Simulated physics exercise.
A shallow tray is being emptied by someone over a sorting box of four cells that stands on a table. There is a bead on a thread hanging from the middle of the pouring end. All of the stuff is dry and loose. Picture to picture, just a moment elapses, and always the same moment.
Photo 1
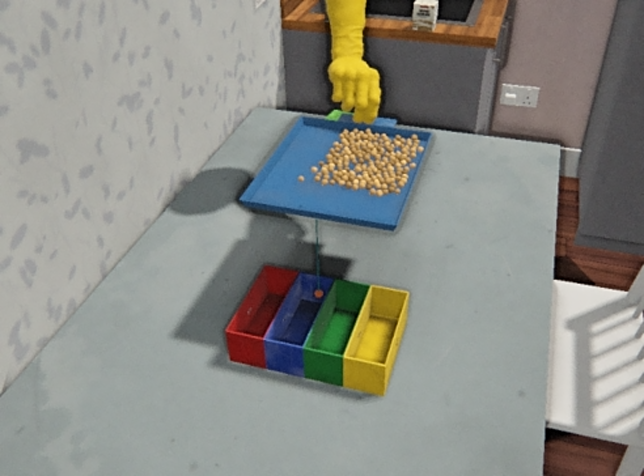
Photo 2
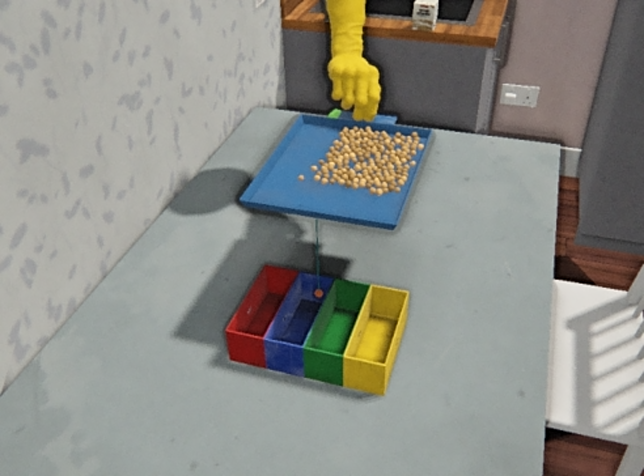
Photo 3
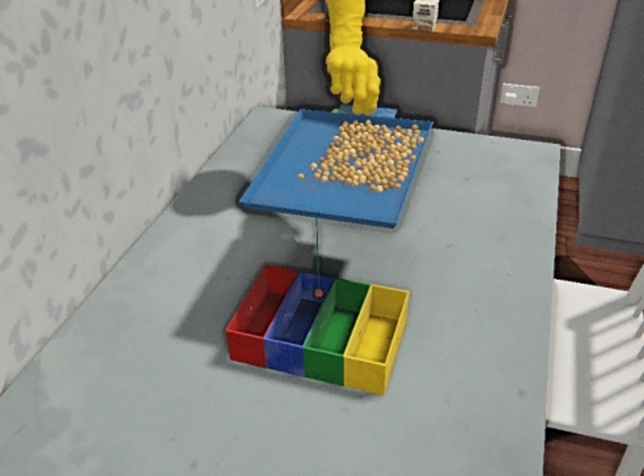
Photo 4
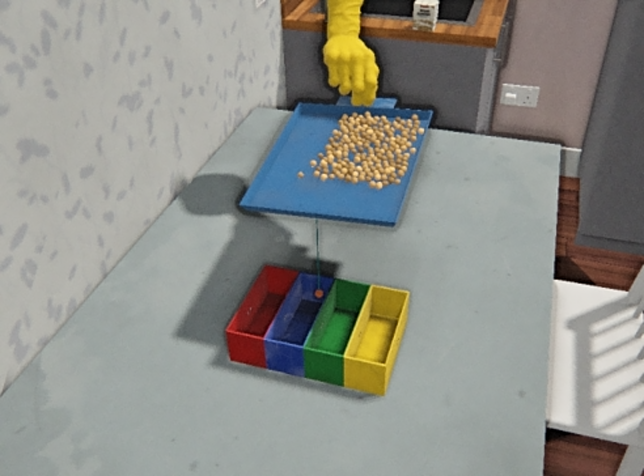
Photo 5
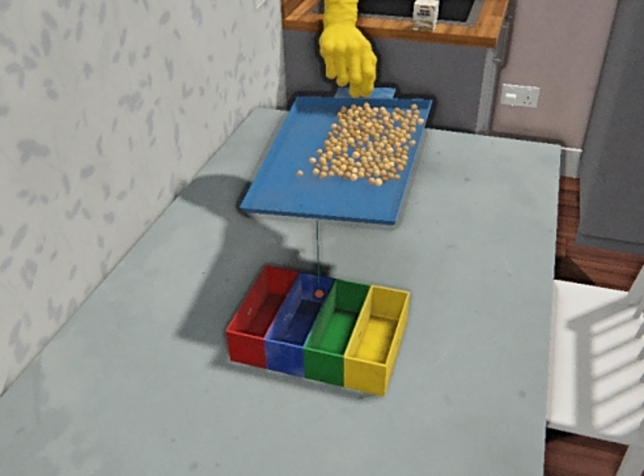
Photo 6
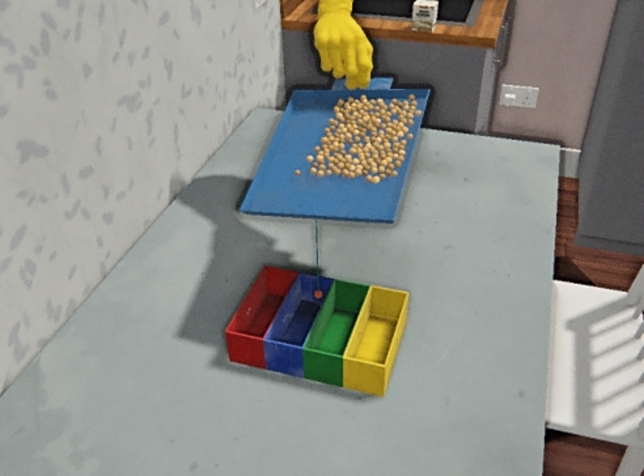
A yellow-gloved hand gradually tilts a blue tray of chickpeas above four coloured cells.
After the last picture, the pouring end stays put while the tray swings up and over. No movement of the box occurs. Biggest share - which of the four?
Red cell.
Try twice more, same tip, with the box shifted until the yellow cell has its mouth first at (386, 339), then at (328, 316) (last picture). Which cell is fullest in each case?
Try 1 - the red cell; try 2 - the blue one.
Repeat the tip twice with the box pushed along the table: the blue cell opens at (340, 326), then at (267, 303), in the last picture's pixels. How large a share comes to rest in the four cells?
You'd get 10 per cent first and 100 per cent second.
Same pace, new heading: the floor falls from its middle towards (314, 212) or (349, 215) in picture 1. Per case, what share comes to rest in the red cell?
Shares, approx.: 20 %, then 0 %.
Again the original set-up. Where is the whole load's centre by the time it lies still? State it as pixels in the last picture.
The centre ends up roughly at (251, 336).
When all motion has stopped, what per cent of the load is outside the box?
Some 40 percent of the load.
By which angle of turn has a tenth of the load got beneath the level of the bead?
Somewhere near 60°.
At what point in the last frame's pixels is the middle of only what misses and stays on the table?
I'd say near (199, 339), give or take.
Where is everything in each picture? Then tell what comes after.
Corners of the pouring end (245, 198) and (394, 222), level; middle of the load (367, 159), dried chickpeas; bead on its thread (319, 294); red cell (246, 347); blue cell (284, 355); green cell (324, 364); yellow cell (364, 373), in the first picture.
Corners of the pouring end (245, 198) and (393, 221), level; middle of the load (367, 157), in the second picture.
Corners of the pouring end (245, 199) and (393, 220), tipped barely, lowest at the left corner; middle of the load (367, 153), in the third picture.
Corners of the pouring end (245, 202) and (393, 219), tipped a little, lowest at the left corner; middle of the load (366, 147), in the fourth picture.
Corners of the pouring end (245, 205) and (392, 217), tipped a little, lowest at the left corner; middle of the load (365, 141), in the fifth picture.
Corners of the pouring end (245, 207) and (391, 216), tipped clearly, lowest at the left corner; middle of the load (363, 135); red cell (246, 347); blue cell (284, 356); green cell (323, 365); yellow cell (364, 374), in the sixth picture.
Just after the last frame, tray tipped steeply; roughly half on the tray; about a tenth in the red cell; just a few in the blue cell; just a few in the green cell; roughly half falling or outside the box.
A moment on, tray tipped past a quarter turn; roughly half in the red cell; about a tenth in the blue cell; just a few in the green cell; roughly a third falling or outside the box.
Further on, tray tipped past a quarter turn; roughly half in the red cell; about a tenth in the blue cell; just a few in the green cell; roughly a third falling or outside the box.
When it is over, tray tipped past a quarter turn; roughly half in the red cell; about a tenth in the blue cell; just a few in the green cell; not one in the yellow cell; roughly a third outside the box.
